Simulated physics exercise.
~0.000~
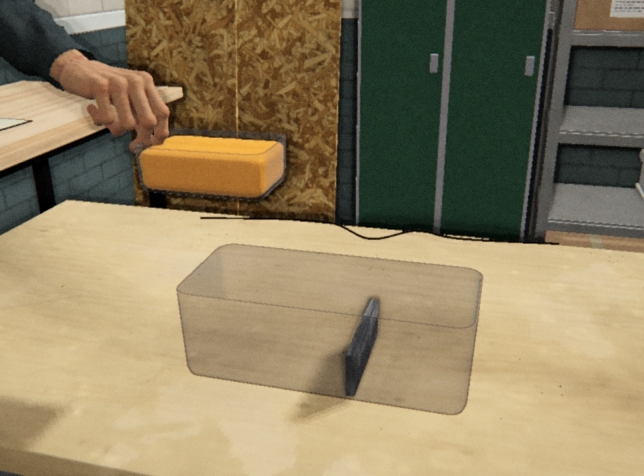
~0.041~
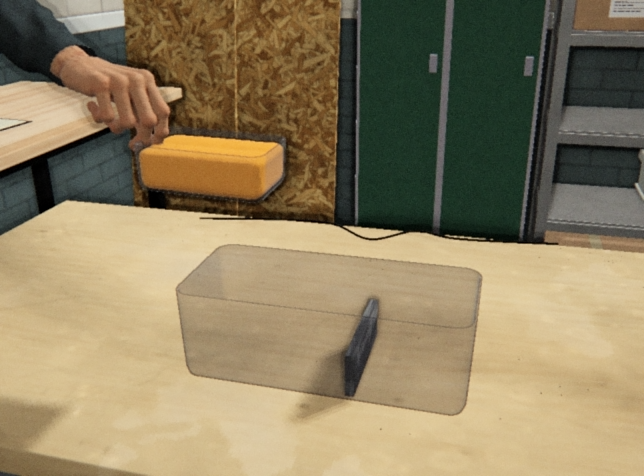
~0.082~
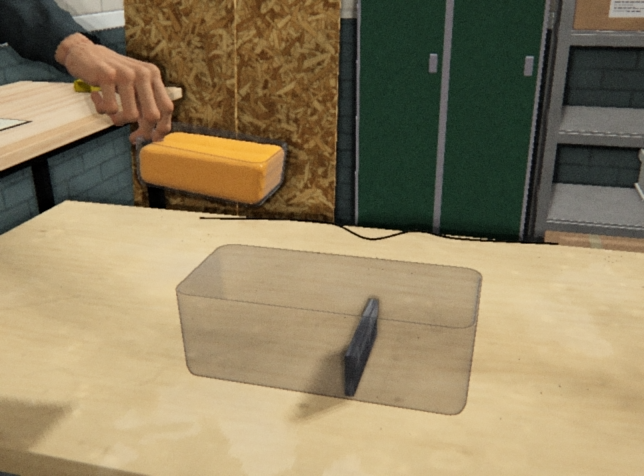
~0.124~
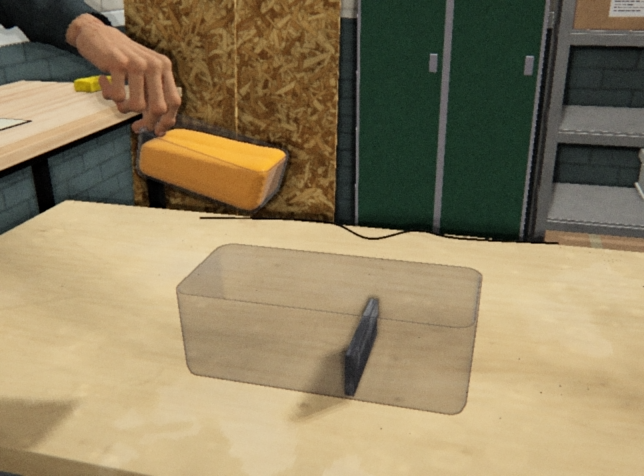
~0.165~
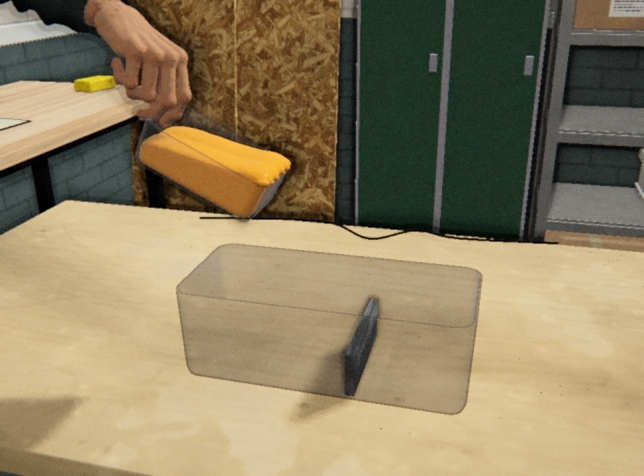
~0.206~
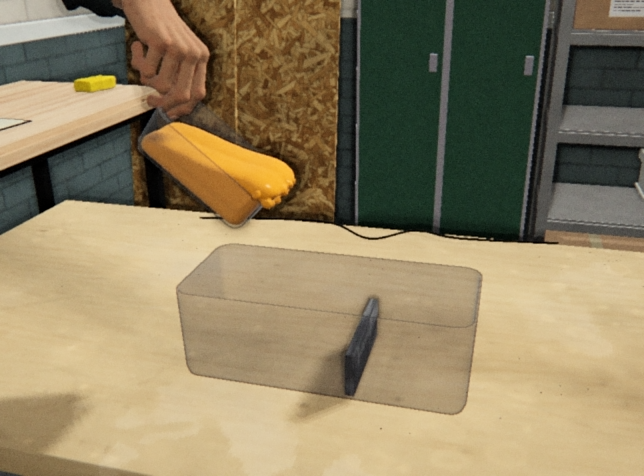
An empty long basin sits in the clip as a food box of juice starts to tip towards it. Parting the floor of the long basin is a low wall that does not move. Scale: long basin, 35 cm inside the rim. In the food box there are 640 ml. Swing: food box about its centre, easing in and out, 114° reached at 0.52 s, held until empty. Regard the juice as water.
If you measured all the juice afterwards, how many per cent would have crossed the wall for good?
Around 6 per cent would have crossed.
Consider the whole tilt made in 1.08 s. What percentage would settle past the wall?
0 per cent.
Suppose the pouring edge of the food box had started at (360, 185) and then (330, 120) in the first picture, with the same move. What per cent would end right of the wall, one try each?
Try 1: Approx. 65 %; try 2: Approx. 55 %.
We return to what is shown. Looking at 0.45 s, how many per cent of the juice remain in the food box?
Roughly 8 percent.
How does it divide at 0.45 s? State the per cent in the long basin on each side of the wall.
Around 70 percent on the left and 0 on the right.
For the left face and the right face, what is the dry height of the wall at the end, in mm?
Left side: Around 40 mm. Right side: Around 54 mm.
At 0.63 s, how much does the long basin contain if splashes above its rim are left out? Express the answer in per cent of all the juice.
I reckon close to 72 per cent.
By 0.45 s the tilt is 109° and 8 per cent is still to pour, 70 is left of the wall and 0 right of it.
By 0.63 s the tilt is 114° and 1 per cent is still to pour, 72 is left of the wall and 1 right of it.
By 0.82 s the tilt is 114° and 0 per cent is still to pour, 84 is left of the wall and 5 right of it.
By 1.02 s the tilt is 114° and 0 per cent is still to pour, 84 is left of the wall and 6 right of it.
At rest 84 per cent lies left of the wall, 6 right of it and 10 outside.
